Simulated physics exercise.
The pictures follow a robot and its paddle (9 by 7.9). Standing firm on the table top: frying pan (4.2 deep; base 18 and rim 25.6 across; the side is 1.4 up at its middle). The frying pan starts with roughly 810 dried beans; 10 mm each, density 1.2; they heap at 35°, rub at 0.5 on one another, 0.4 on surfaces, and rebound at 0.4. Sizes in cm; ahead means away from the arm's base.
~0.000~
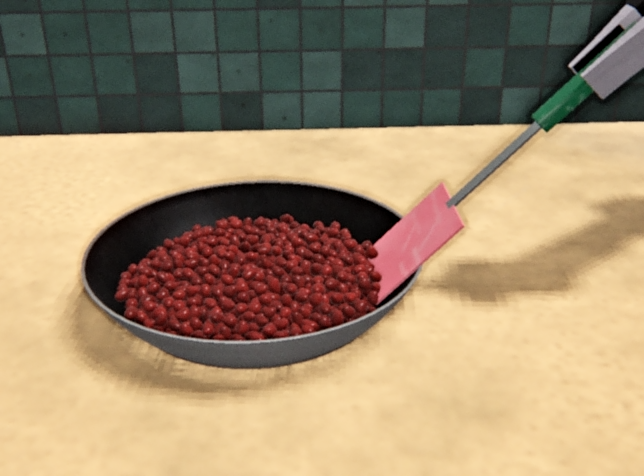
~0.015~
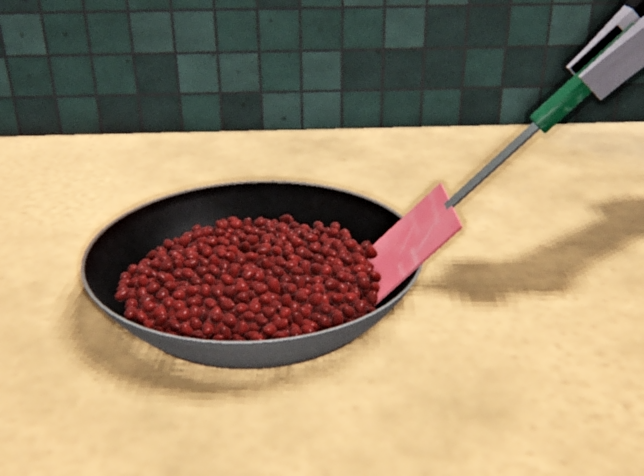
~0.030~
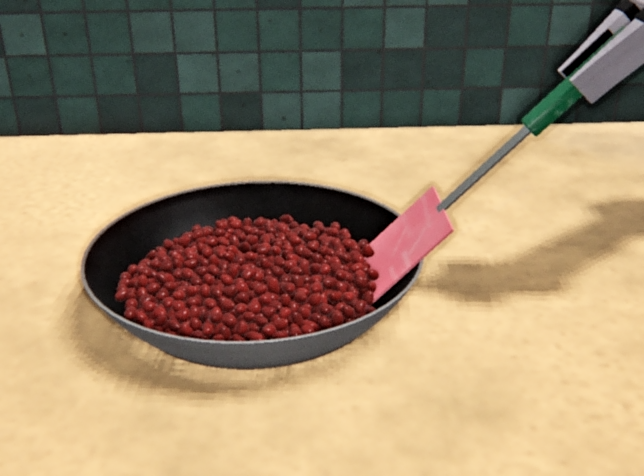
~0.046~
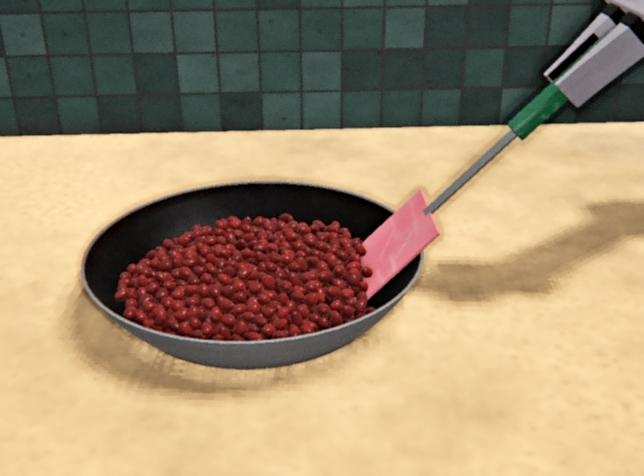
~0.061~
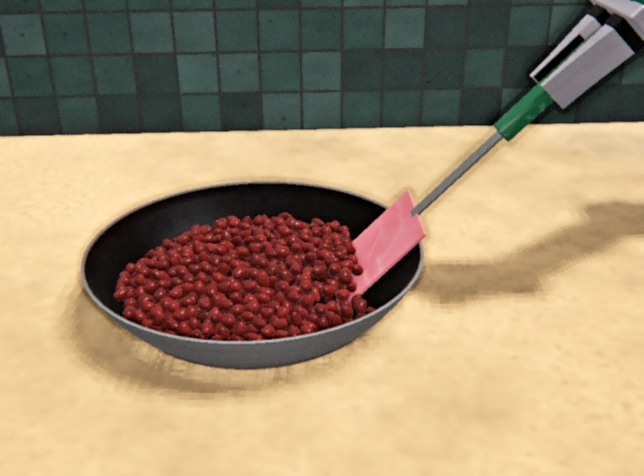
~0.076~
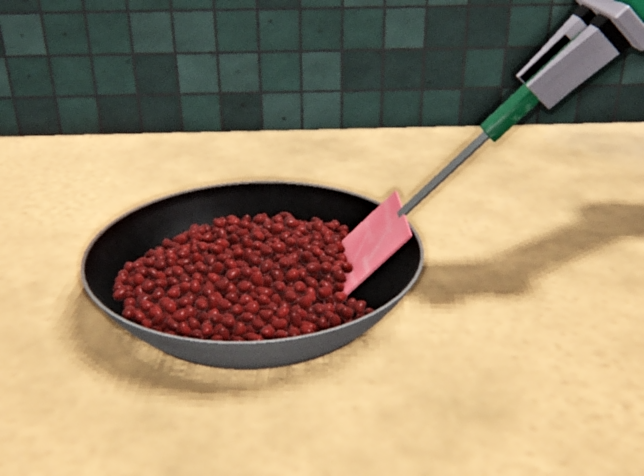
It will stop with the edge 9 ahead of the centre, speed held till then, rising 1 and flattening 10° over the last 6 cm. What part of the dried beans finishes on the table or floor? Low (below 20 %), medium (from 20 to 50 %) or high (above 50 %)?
On the table or floor the share is low, below 20 %.
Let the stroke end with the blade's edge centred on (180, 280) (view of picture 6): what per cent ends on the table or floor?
About 0 per cent.
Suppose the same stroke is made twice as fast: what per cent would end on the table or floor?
Then about 30 per cent.
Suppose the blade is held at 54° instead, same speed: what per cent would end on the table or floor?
It would be near 20 per cent.
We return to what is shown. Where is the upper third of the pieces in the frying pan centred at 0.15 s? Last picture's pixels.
Near (229, 261).
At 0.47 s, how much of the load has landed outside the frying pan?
Some 10 per cent.
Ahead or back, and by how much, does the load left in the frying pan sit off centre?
Some 4.0 cm ahead.
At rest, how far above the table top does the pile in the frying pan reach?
Some 6.5 cm.
After 0.15 s, sloping 46°, highest piece 5 above the table; 813 in the frying pan.
After 0.23 s, sloping 43°, highest piece 6 above the table; 813 in the frying pan.
After 0.47 s, sloping 36°, highest piece 6 above the table; 714 in the frying pan, 91 on the table or floor, 8 on the blade or in flight.
After 1.52 s, sloping 36°, highest piece 6 above the table; 710 in the frying pan, 103 on the table or floor.
In the end, 710 in the frying pan, 103 on the table or floor. That is 13 % on the table or floor.
